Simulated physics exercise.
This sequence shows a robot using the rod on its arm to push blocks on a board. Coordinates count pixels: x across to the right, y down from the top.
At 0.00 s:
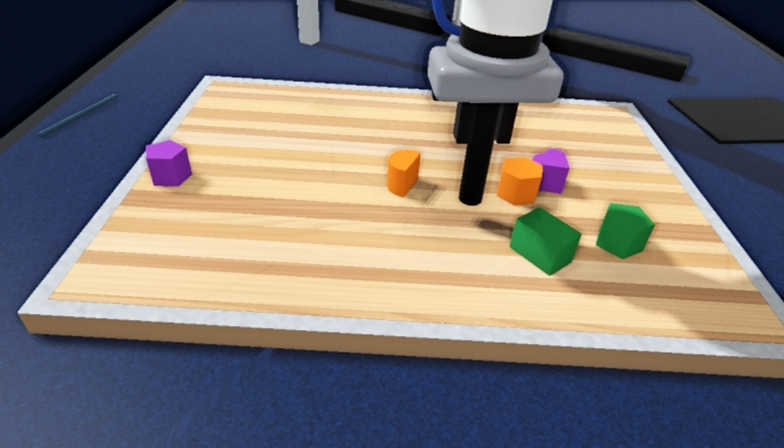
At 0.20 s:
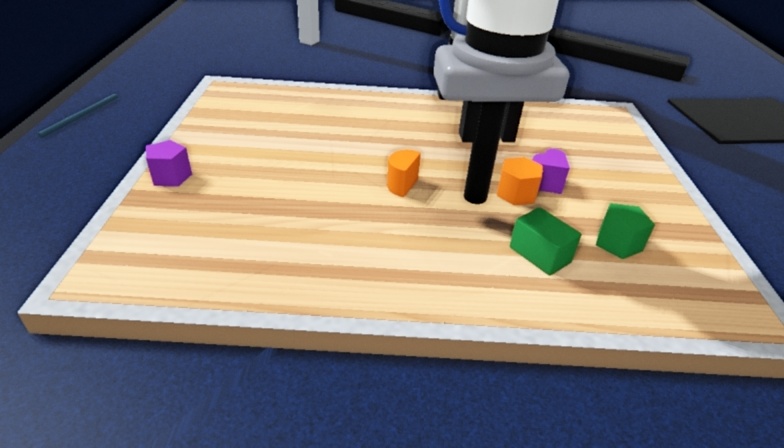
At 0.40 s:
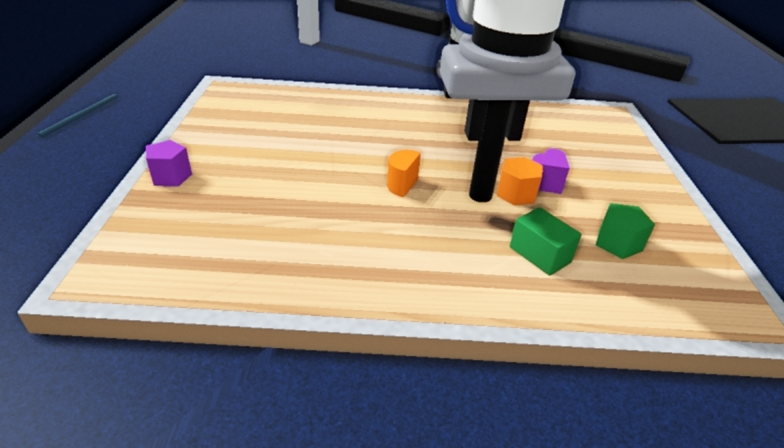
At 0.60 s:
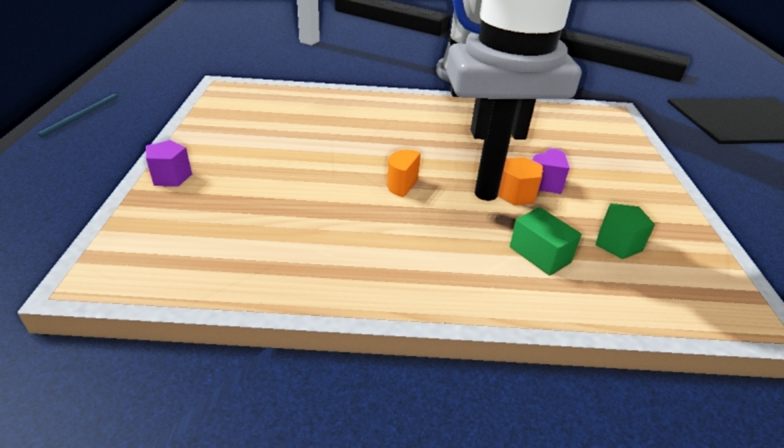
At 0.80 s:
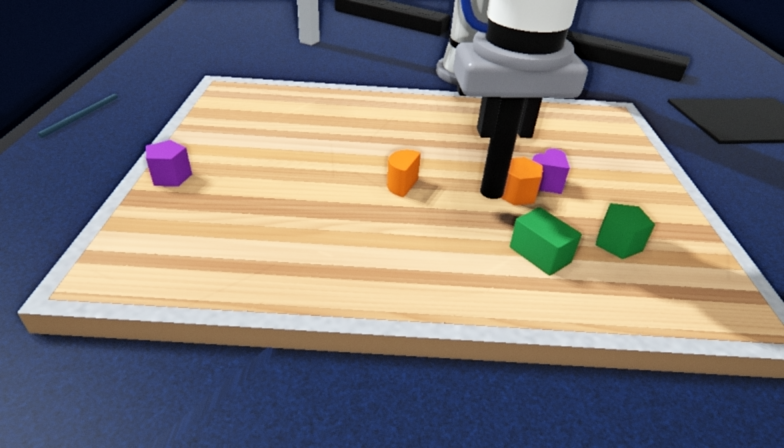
On a light wooden board set over a blue surface, purple, orange and green blocks sit scattered around a robot arm's black rod. The rod slides slowly a short way to the right, drawing close to the orange block beside a purple one and partly covering it, while the blocks stay still.
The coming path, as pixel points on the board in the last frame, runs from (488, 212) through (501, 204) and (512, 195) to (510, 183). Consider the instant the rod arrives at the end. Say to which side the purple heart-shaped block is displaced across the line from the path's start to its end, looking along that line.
It will end up to the right.
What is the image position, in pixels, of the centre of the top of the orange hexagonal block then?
The middle of the upper face of the orange hexagonal block will lie at about (536, 149) in the picture.
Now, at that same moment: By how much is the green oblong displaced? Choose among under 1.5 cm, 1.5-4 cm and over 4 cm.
Short of 1.5 cm.
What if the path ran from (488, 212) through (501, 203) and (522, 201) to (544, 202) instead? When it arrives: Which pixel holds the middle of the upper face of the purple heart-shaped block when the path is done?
Its top centre is at about (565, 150).
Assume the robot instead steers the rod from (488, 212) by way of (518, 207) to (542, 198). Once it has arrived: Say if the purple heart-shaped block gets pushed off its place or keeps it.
The purple heart-shaped block changes place.
On the path given first. Halfway along, rod (513, 181); orange hexagonal block (531, 161); purple heart-shaped block (561, 154), turned 15° clockwise.
At the end, rod (514, 165); orange hexagonal block (536, 149); green oblong in place; purple heart-shaped block (572, 149), turned 45° clockwise.
